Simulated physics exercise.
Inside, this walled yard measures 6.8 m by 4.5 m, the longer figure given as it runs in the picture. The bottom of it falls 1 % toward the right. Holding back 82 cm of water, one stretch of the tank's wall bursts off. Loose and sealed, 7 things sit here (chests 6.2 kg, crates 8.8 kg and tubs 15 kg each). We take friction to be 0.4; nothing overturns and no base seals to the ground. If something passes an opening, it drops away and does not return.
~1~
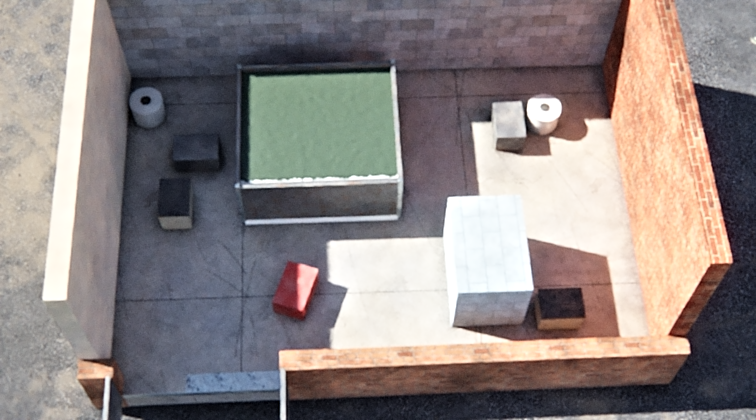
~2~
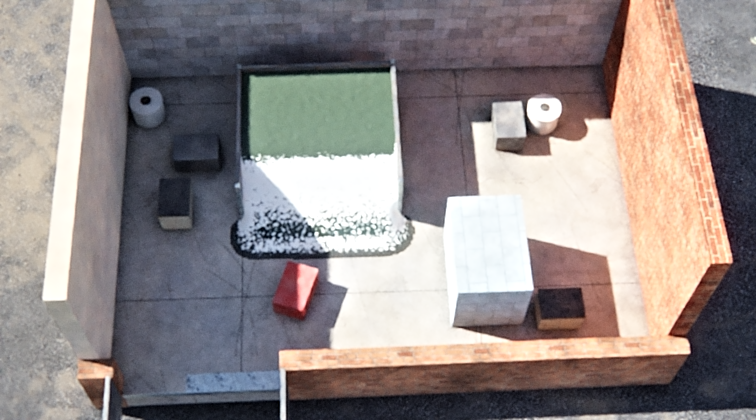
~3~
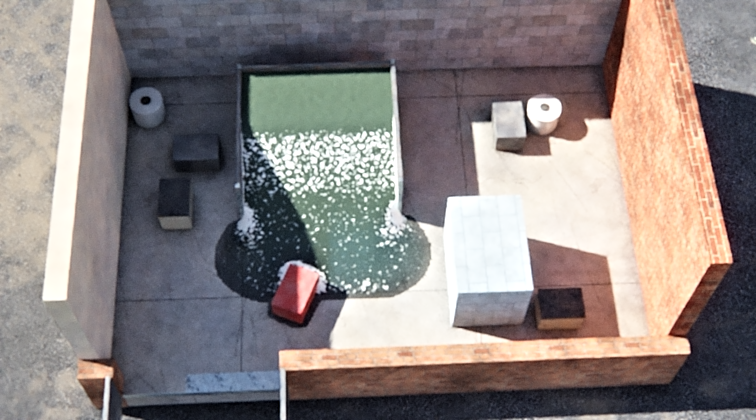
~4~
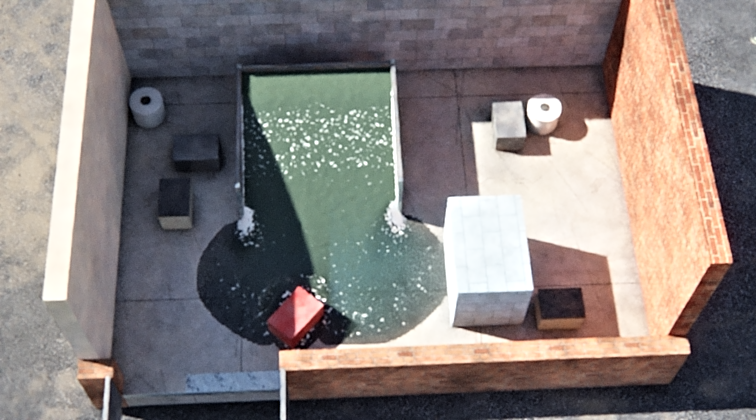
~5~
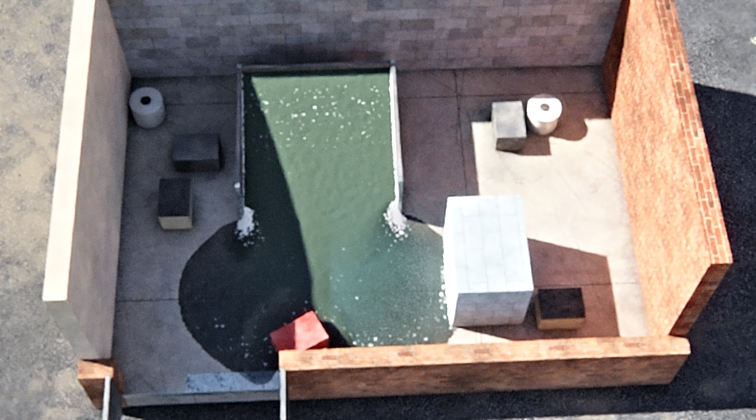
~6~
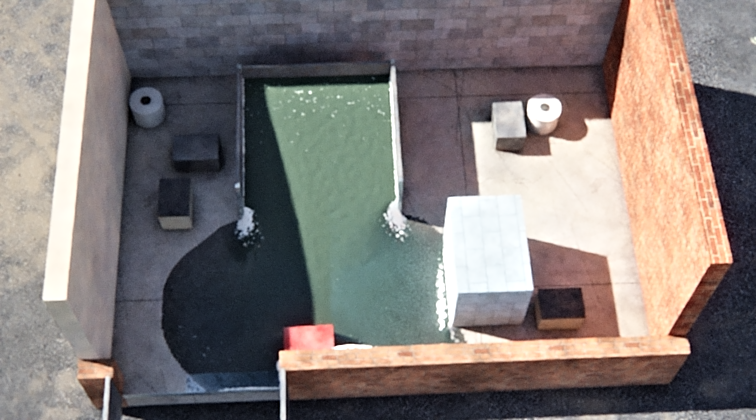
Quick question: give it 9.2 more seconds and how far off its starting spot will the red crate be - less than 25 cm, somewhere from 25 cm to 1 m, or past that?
It will be past 1 m off.
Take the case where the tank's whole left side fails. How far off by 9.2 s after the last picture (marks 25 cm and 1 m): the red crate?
My answer is that the red crate edges over slightly.
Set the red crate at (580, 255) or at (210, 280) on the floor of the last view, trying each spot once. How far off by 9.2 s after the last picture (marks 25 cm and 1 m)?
In that order: It is nudged along; it ends far away.
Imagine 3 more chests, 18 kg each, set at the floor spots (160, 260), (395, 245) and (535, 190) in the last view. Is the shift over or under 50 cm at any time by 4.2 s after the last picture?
Lab note - in order: Above threshold / above threshold / below threshold.
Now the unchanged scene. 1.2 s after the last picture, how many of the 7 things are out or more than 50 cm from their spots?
Answer: 2.
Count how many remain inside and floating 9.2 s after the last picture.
At that point I count 4.
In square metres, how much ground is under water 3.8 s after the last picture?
I'd estimate close to 27 m2.
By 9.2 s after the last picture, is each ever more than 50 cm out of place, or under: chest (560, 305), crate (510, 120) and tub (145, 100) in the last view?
Beyond the limit, then beyond the limit, then within the limit.
Then, 1.2 s after the last picture the red crate is near (263, 342), 0.9 m from its start, afloat; 0 of 7 are out; 1 afloat.
Then, 3.8 s after the last picture the red crate has gone out; 1 of 7 are out; 3 afloat.
Then, 6.2 s after the last picture the red crate has gone out; 1 of 7 are out; 5 afloat.
Then, 9.2 s after the last picture the red crate has gone out; 1 of 7 are out; 4 afloat.
